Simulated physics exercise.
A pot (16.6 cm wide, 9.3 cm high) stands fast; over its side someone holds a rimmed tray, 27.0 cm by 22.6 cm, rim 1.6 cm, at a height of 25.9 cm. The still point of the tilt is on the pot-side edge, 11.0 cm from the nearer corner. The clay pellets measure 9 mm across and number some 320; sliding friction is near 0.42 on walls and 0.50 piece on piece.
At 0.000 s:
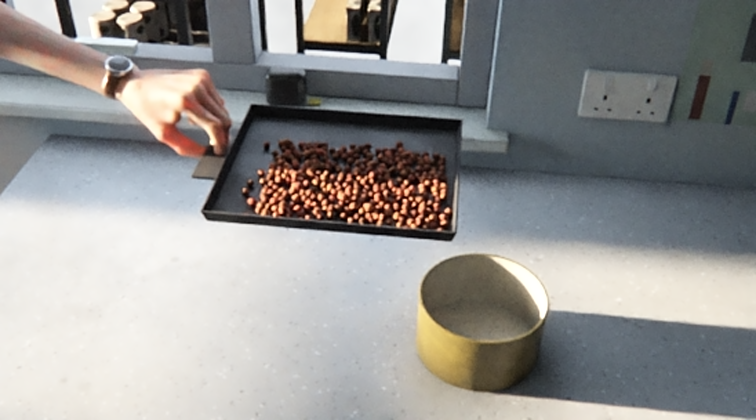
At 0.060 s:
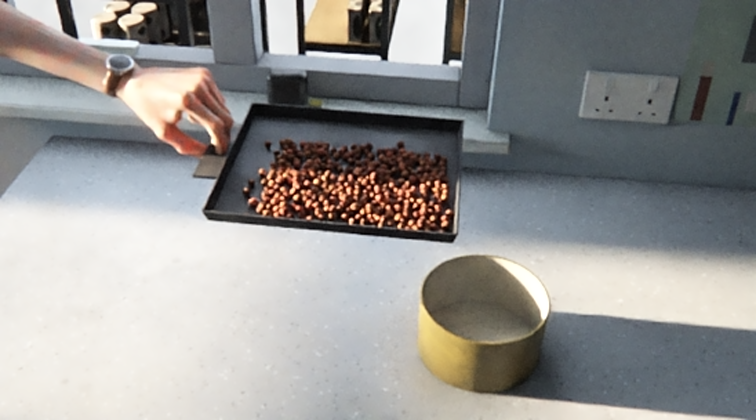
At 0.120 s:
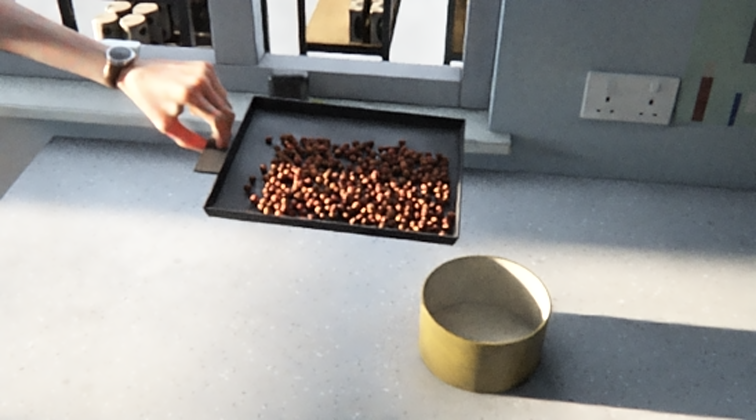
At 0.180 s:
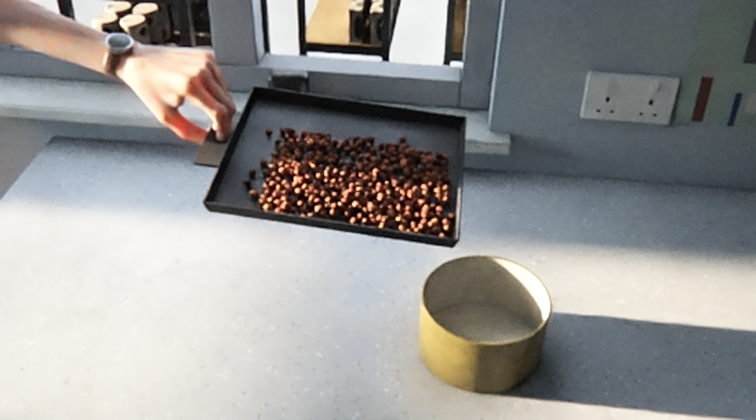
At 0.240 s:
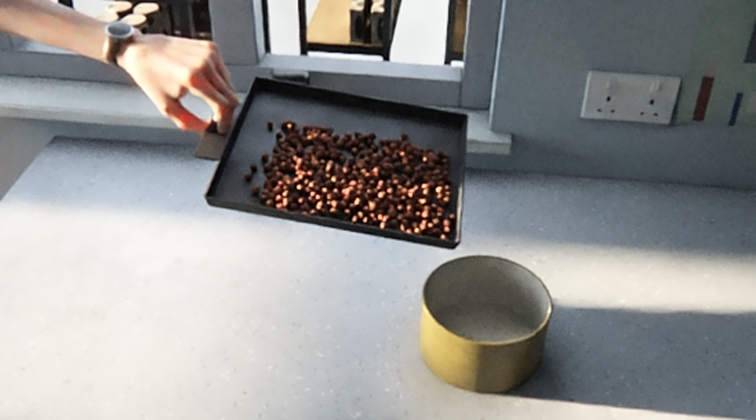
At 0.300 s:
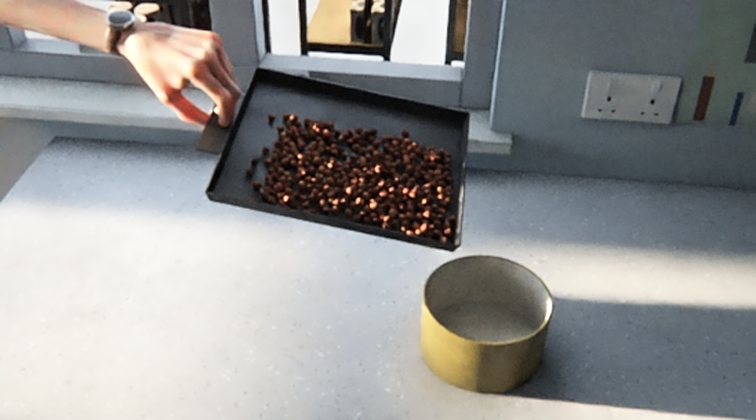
At the start, a hand at the left holds a dark rimmed tray of small reddish-brown pellets nearly level above a pale counter, beside a yellowish round pot. The hand then raises the tray's left side, slanting it gently down toward the right, while the pellets stay bunched and the pot stays still.
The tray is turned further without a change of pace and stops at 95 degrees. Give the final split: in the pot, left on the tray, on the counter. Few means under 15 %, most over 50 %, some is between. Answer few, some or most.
Pot some, tray few, counter most.
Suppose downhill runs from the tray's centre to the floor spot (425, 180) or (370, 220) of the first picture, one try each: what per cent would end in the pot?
Some 70 and 10 per cent.
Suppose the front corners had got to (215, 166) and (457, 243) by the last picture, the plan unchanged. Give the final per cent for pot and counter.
Pot 45, counter 55.
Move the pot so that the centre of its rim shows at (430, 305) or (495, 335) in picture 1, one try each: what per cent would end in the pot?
Some 70 and 60 per cent.
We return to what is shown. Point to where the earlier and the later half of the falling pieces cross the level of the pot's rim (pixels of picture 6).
First near (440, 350), later near (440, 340).
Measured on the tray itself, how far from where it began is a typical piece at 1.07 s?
About 3 cm.
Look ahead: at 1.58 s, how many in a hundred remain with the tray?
Some 100 per cent of the load.
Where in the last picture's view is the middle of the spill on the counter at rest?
Around (441, 413).
After 1.07 s, tilt 51 degrees; the tray holds 100 %, the pot 0 %.
After 1.58 s, tilt 77 degrees; the tray holds 100 %, the pot 0 %.
After 2.15 s, tilt 95 degrees; the tray holds 5 %, the pot 20 %.
In the end, at 3.1 s, pot 25 %, tray 0 %, counter 75 %.
